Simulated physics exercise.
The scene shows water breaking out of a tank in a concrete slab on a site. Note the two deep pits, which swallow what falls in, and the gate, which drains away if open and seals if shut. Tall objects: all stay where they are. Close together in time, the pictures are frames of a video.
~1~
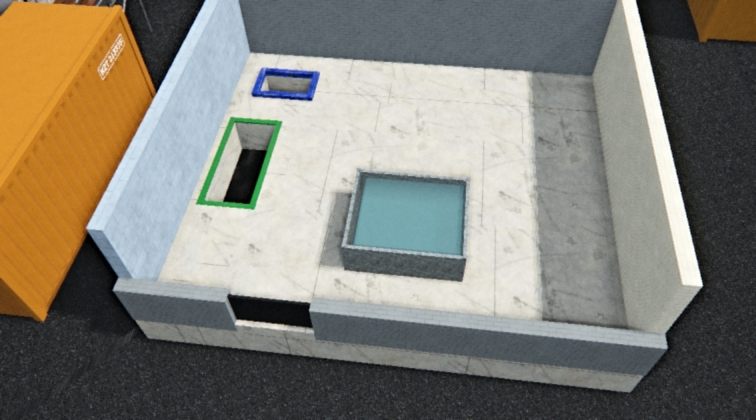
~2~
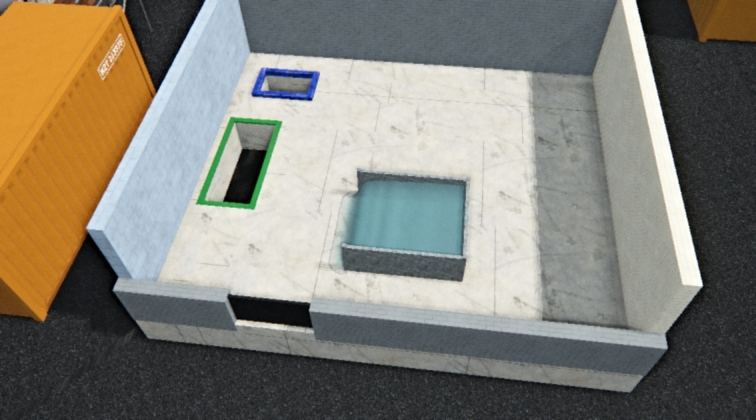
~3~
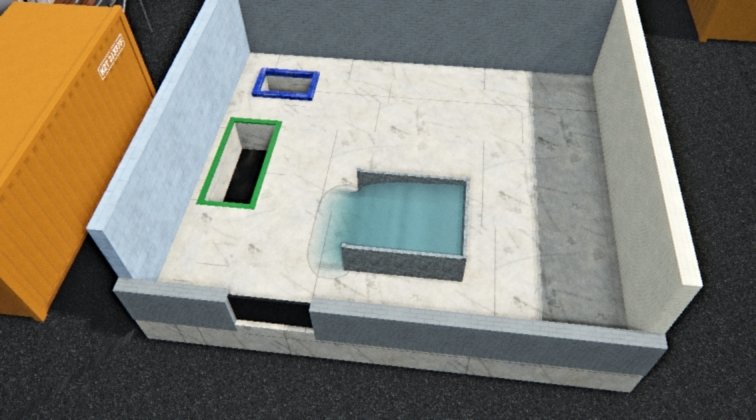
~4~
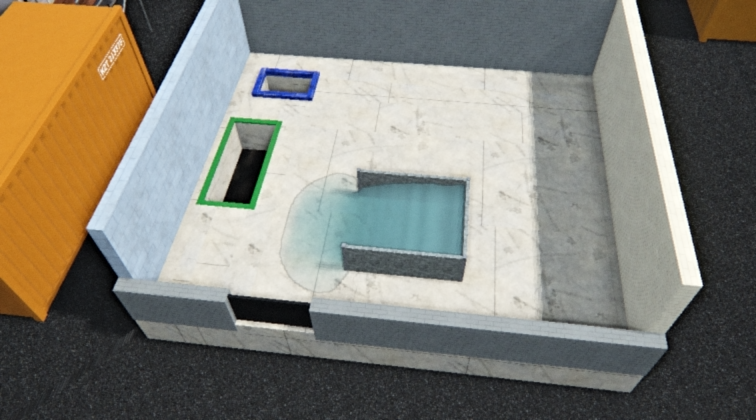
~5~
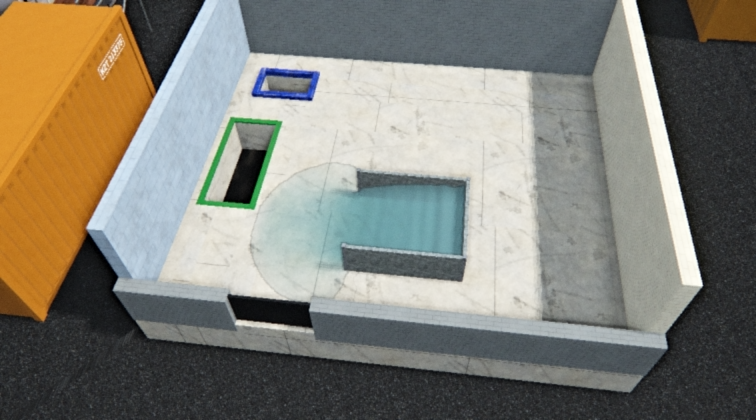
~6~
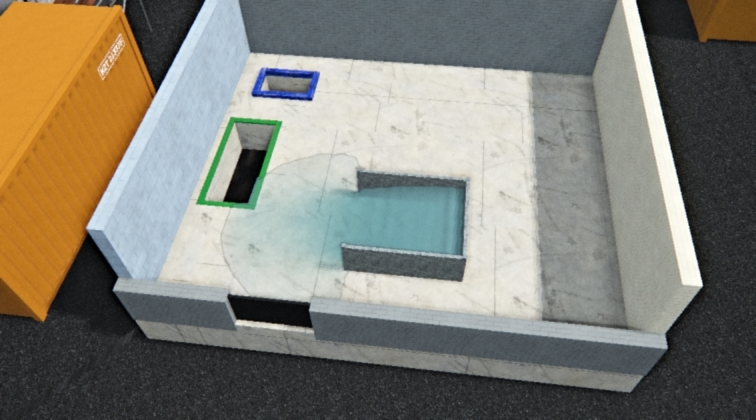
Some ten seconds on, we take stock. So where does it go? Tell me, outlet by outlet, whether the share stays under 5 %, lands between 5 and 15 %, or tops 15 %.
My prediction: The gate claims a light share - short of five per cent. The blue pit claims a light share - short of five per cent. The green pit claims a heavy share - exceeding fifteen per cent.
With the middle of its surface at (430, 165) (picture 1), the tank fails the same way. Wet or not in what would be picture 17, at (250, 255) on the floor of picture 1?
There: Flooded.
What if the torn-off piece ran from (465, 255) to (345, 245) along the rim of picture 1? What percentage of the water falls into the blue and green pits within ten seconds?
Shares: Blue at 0 percent, green at 25 percent.
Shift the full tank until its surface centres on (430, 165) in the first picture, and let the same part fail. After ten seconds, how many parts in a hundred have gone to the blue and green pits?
Blue 0 %, green 65 %.
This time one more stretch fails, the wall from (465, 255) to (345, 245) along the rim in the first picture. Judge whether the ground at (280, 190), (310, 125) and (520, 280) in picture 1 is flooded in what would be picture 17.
Unsoaked, then unsoaked, then soaked.
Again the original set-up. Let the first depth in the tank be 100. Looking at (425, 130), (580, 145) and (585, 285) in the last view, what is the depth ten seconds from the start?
In order: 0, 0, 6 %.
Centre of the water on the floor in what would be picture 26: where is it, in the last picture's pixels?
Near (284, 239) in the last view.
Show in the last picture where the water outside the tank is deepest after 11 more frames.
Somewhere close to (150, 302).
A moment on, water covers 20 % of the floor; the gate 0 %, the blue pit 0 %, the green pit 6 %.
Next, water covers 25 % of the floor; the gate 0 %, the blue pit 0 %, the green pit 17 %.
Then, water covers 25 % of the floor; the gate 0 %, the blue pit 0 %, the green pit 33 %.
Later, water covers 35 % of the floor; the gate 0 %, the blue pit 0 %, the green pit 50 %.
In the end, water covers 50 % of the floor; the gate 0 %, the blue pit 0 %, the green pit 60 %.
